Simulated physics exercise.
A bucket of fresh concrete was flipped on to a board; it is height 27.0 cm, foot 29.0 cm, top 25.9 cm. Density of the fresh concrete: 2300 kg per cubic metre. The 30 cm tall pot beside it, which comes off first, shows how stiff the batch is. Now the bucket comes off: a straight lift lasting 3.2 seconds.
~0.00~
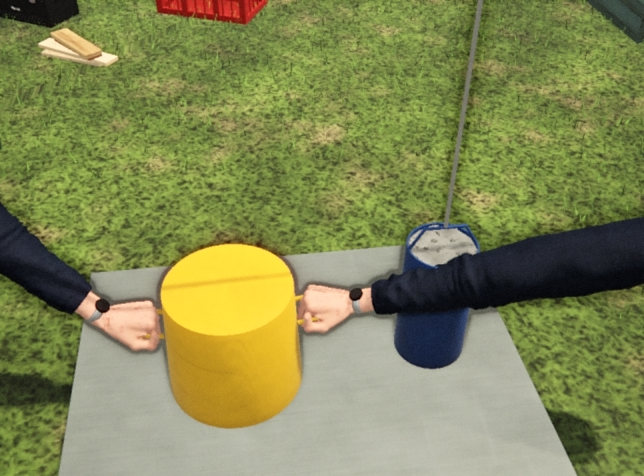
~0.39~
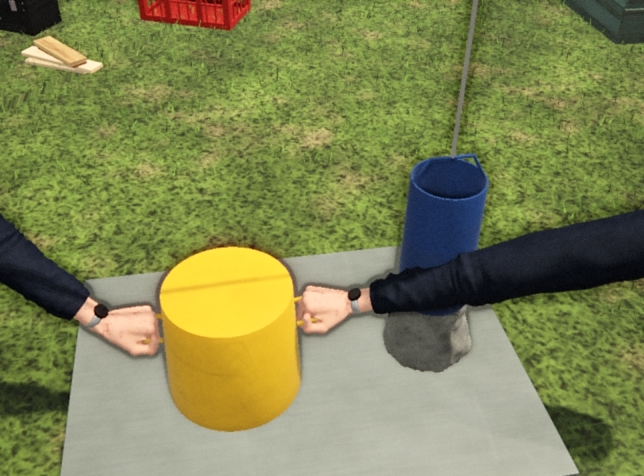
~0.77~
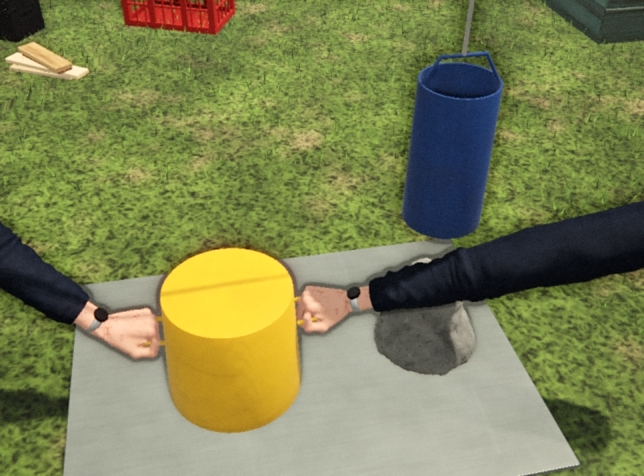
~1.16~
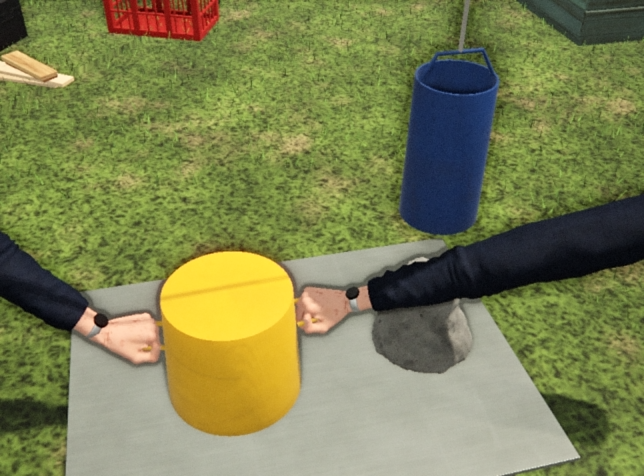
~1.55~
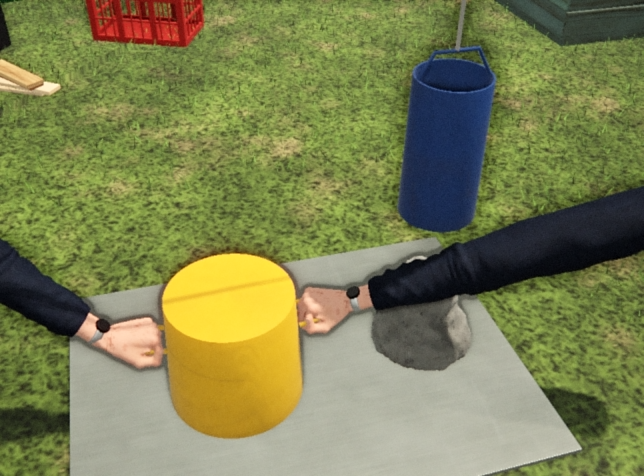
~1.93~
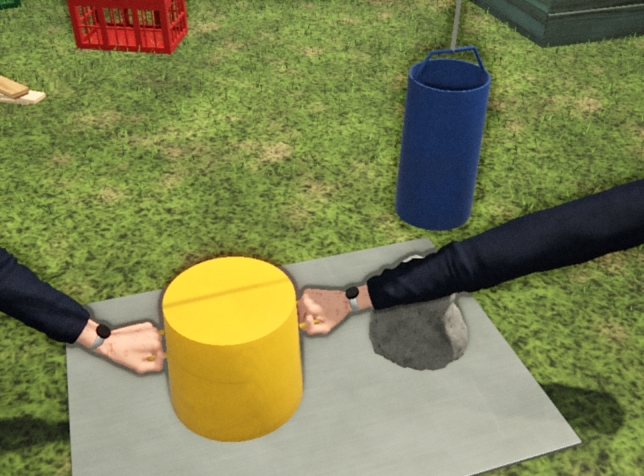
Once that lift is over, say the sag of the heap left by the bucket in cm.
My estimate is around 6 cm.
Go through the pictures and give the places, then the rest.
In the first frame, middle of the pot's mouth at (443, 246), still down; middle of the bucket's top at (228, 288), not yet moved.
In the second frame, middle of the pot's mouth at (449, 179), raised 17 cm; middle of the bucket's top at (227, 290), not yet moved.
In the third frame, middle of the pot's mouth at (460, 82), raised 37 cm; the pot's heap 20 cm high and 24 cm wide, top at (431, 279); middle of the bucket's top at (227, 291), not yet moved.
In the fourth frame, middle of the pot's mouth at (457, 78), raised 38 cm; the pot's heap 20 cm high and 24 cm wide, top at (428, 278); middle of the bucket's top at (227, 294), not yet moved.
In the fifth frame, middle of the pot's mouth at (454, 76), raised 38 cm; the pot's heap 20 cm high and 24 cm wide, top at (427, 276); middle of the bucket's top at (229, 296), not yet moved.
In the sixth frame, middle of the pot's mouth at (449, 76), raised 38 cm; the pot's heap 20 cm high and 24 cm wide, top at (424, 276); middle of the bucket's top at (230, 299), not yet moved.
After 2.7 s, the bucket is up 5.9 cm; the fresh concrete has come down 1.1 cm to 26 cm and is 30 cm wide.
After 3.5 s, the bucket is up 16 cm; the fresh concrete has come down 5.7 cm to 21 cm and is 36 cm wide.
After 4.3 s, the bucket is up 27 cm; the fresh concrete has come down 5.8 cm to 21 cm and is 37 cm wide.
After 5.3 s, the bucket is clear; the fresh concrete has come down 6.0 cm to 21 cm and is 37 cm wide.
After 5.8 s, at rest, the bucket is clear; the fresh concrete has come down 6.0 cm to 21 cm and is 37 cm wide.
